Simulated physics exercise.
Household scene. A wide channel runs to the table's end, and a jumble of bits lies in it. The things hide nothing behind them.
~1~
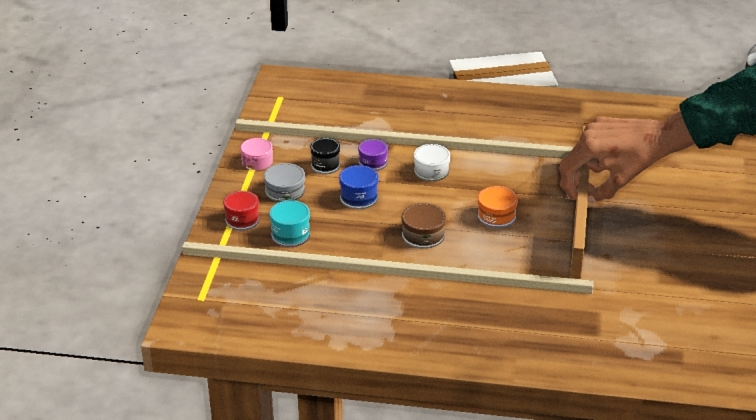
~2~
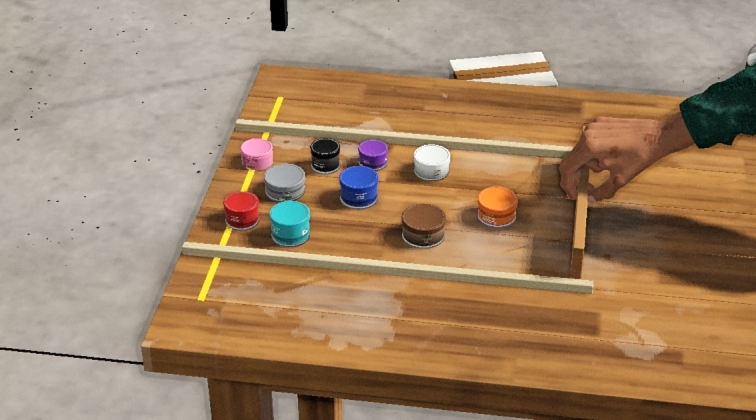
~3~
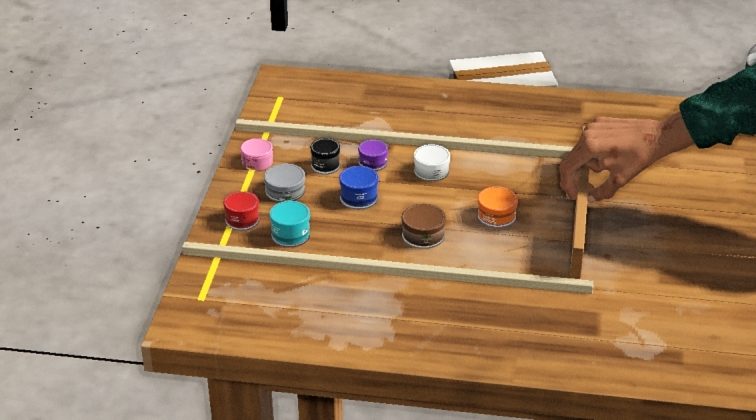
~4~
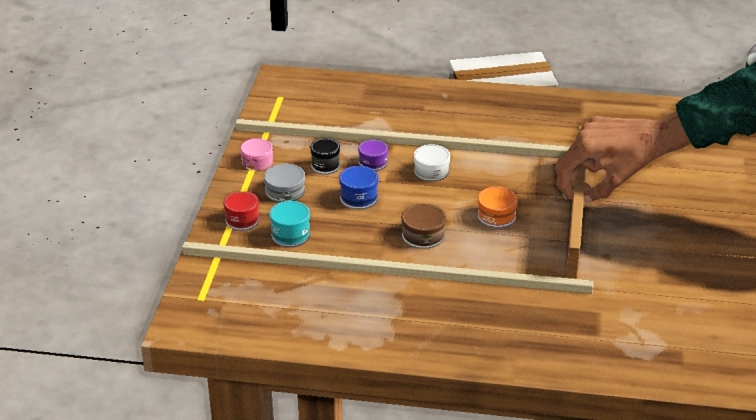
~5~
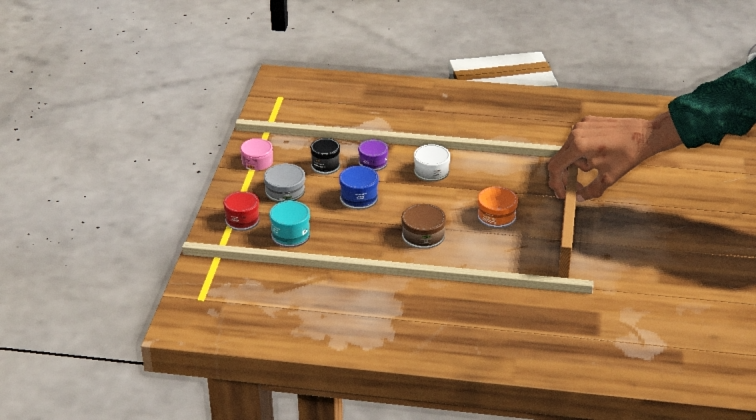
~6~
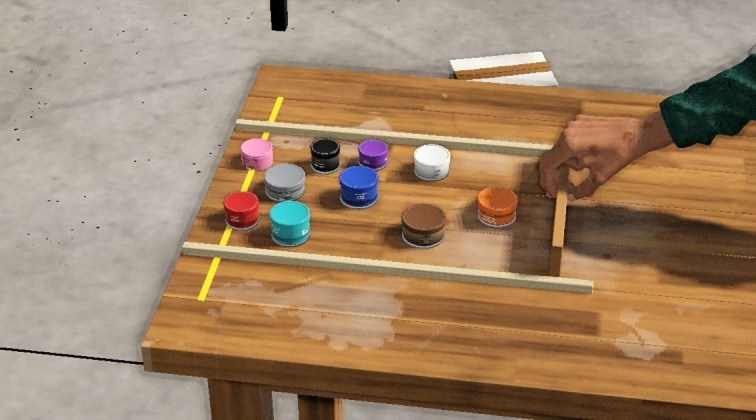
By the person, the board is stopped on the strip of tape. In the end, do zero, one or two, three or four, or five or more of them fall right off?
I expect that five pieces or more will leave the table.
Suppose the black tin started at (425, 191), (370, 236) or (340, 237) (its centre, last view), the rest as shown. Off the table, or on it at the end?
Spot by spot, it stays put, then stays put, then stays put.
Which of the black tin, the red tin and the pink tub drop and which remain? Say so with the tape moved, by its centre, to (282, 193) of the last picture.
The black tin? It is safe. The red tin? It is safe. The pink tub? It does not stay.
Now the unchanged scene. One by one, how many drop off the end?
The answer is exactly 5.
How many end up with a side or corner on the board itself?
Result: 5 in all.
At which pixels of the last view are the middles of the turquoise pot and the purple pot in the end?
Near (205, 228) and (250, 133).
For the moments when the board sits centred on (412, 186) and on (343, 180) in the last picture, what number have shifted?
Counts: 5 / 8.
A little later, none off yet; pink tub at rest near (257, 155); red tin at rest near (242, 211); grey pot at rest near (285, 183).
When it is over, the number that fall off is five or more; down, blue tin, black tin, grey pot, red tin and pink tub.
